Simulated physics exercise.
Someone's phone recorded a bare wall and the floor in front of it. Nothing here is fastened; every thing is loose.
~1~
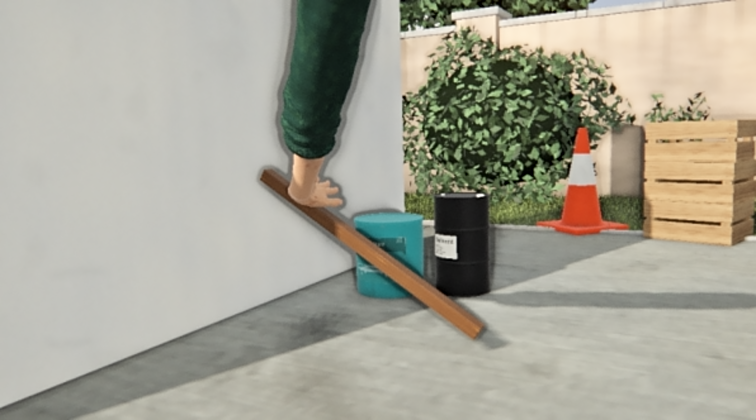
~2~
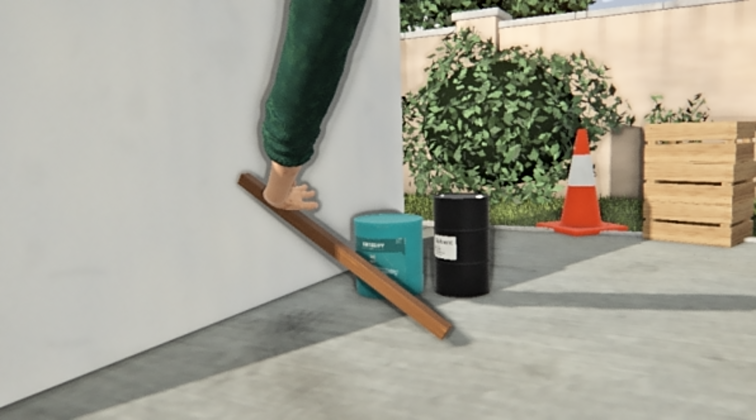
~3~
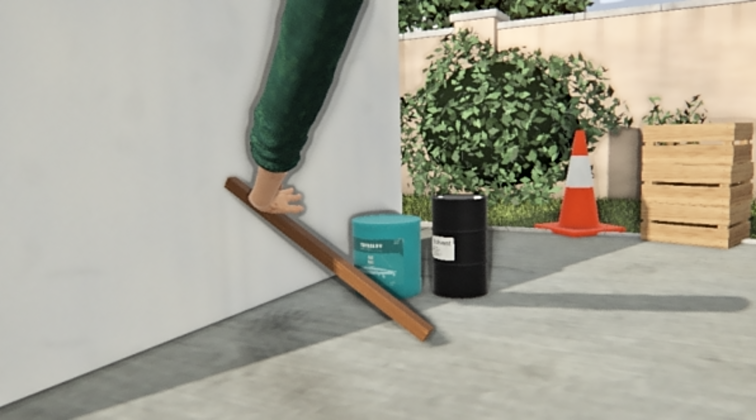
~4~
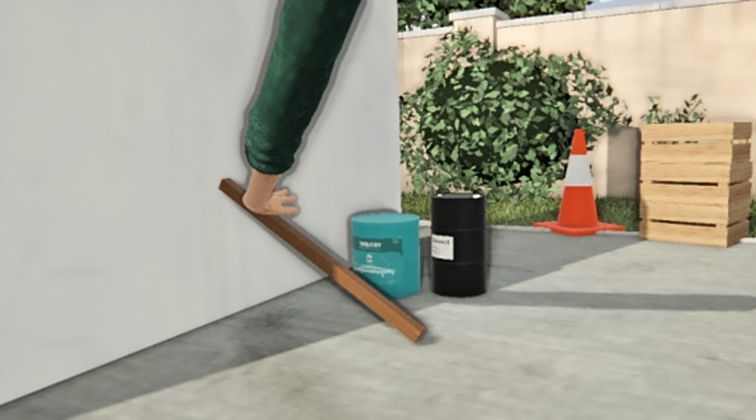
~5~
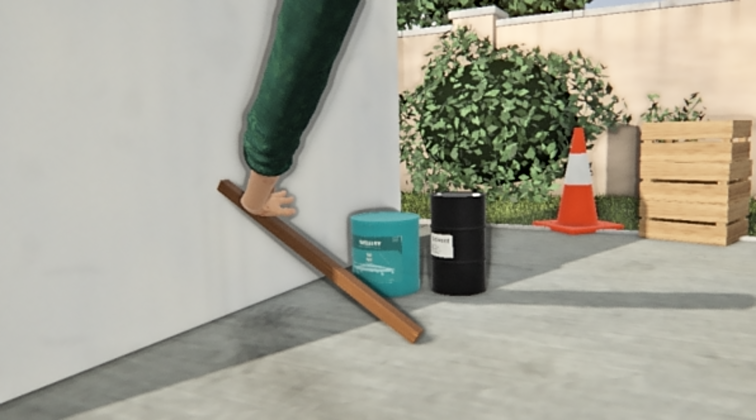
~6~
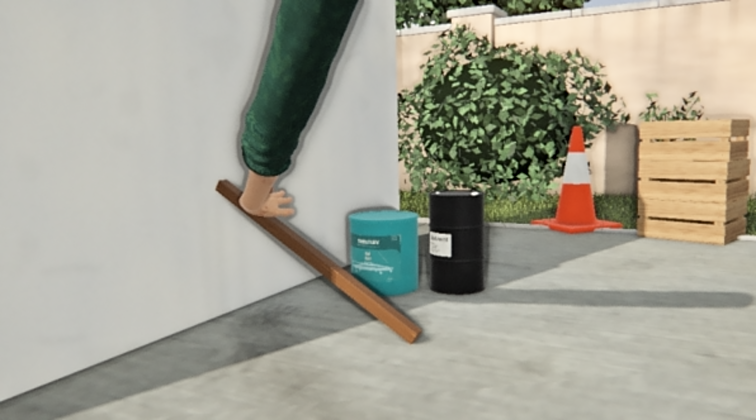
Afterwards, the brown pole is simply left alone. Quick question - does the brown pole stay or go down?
Drops.
Then, 0.30 s past the last view, brown pole leaning 9° more than when let go near (319, 275).
Then, 0.40 s past the last view, brown pole leaning 25° more than when let go near (326, 308).
Then, 0.60 s past the last view, brown pole leaning 31° more than when let go near (328, 319).
Finally, moved from the start, brown pole; the other 2 still in place. Final places as the last picture's camera would see them, brown pole near (329, 323). The pole slips out.
